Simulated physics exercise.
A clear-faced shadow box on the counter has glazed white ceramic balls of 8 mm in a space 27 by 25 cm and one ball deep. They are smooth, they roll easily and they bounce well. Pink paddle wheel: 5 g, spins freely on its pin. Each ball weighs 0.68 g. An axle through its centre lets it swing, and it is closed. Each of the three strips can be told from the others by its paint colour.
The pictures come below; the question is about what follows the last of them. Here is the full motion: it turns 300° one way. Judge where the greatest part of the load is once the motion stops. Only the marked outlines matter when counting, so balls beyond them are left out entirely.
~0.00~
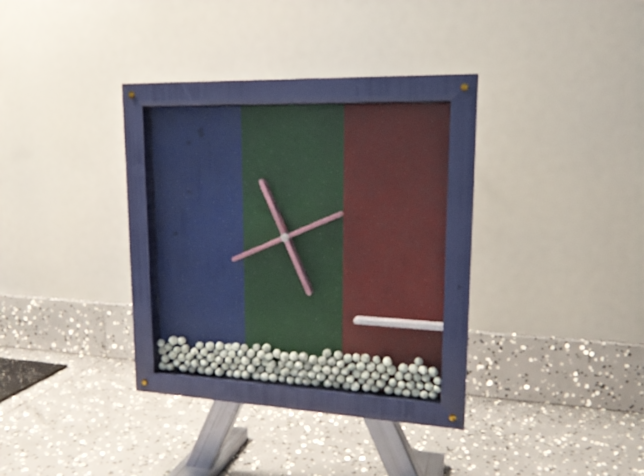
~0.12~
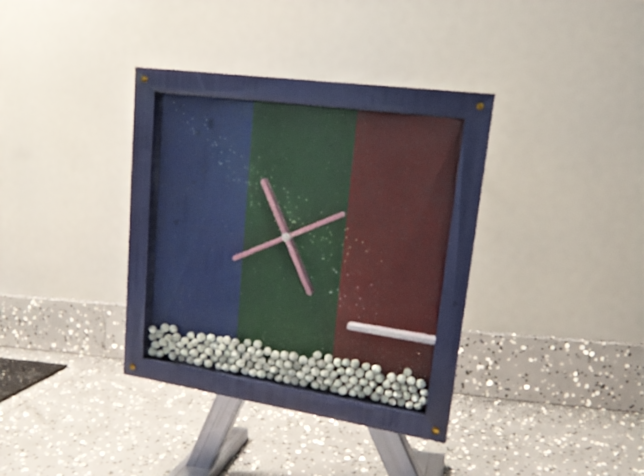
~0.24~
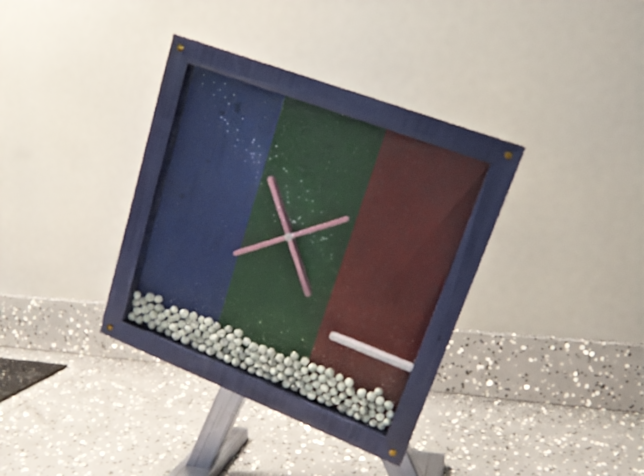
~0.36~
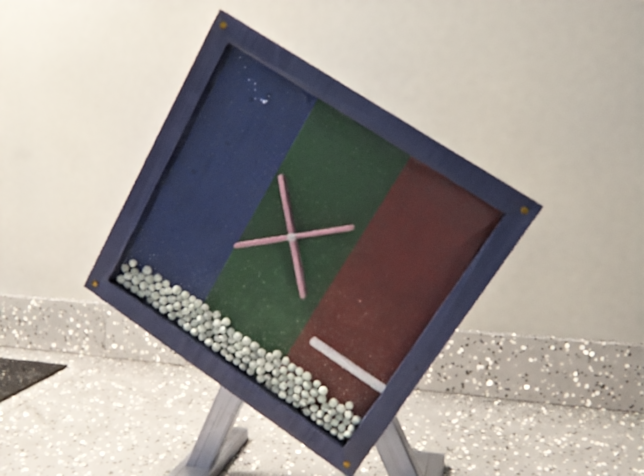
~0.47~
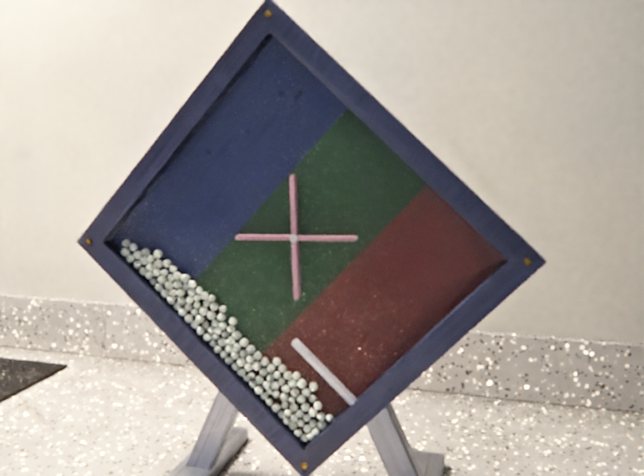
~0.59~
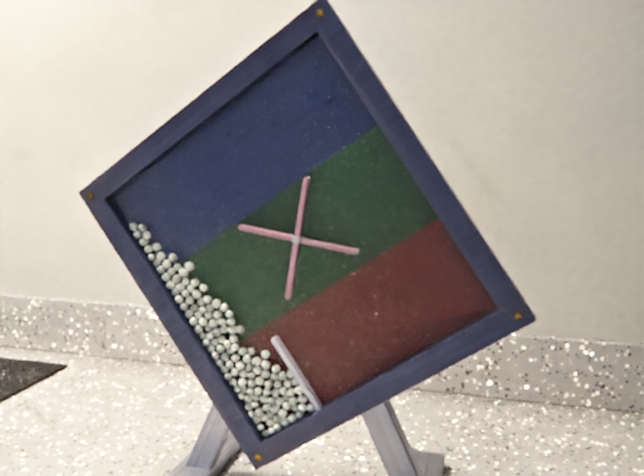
The greatest part is in the one marked blue.
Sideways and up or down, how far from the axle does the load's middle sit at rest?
Offset approx. 2 cm left, 12 cm below.
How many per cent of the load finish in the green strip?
I'd estimate close to 0 per cent.
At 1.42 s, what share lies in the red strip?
About 95 per cent.
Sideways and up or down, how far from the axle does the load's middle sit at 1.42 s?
9 cm left, 3 cm below.
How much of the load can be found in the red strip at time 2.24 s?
I'd say some 0 in a hundred.
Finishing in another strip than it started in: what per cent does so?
70 %.
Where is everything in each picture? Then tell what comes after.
The first picture shows level; about 140 balls; balls' middle (293, 367); highest (419, 362); pink paddle wheel (286, 237); red (394, 253), blue (199, 244), green (292, 248).
The second picture shows turned 6° clockwise; balls' middle (282, 366); highest (165, 328).
The third picture shows turned 18° clockwise; balls' middle (258, 358); highest (137, 295); wall ends (333, 336).
The fourth picture shows turned 31° clockwise; balls' middle (239, 349); highest (133, 263); pink paddle wheel (293, 237).
The fifth picture shows turned 43° clockwise; balls' middle (231, 343); highest (126, 243).
The sixth picture shows turned 56° clockwise; balls' middle (231, 347); highest (134, 227); pink paddle wheel (298, 239); red (348, 334), blue (237, 163), green (292, 248).
After 1.42 s, it stands 144° clockwise; the balls' middle is 9 cm left of and 3 cm below the centre; red 95 %, green 5 %.
After 2.24 s, it has come round 232° clockwise; the balls' middle is in line with and 9 cm below the centre; blue 70 %, green 25 %.
After 2.94 s, it has come round 300° clockwise; the balls' middle is 7 cm left of and 9 cm below the centre; blue 100 %.
At rest by 4.0 s, it has come round 300° clockwise; red 0 %, blue 100 %, green 0 %.
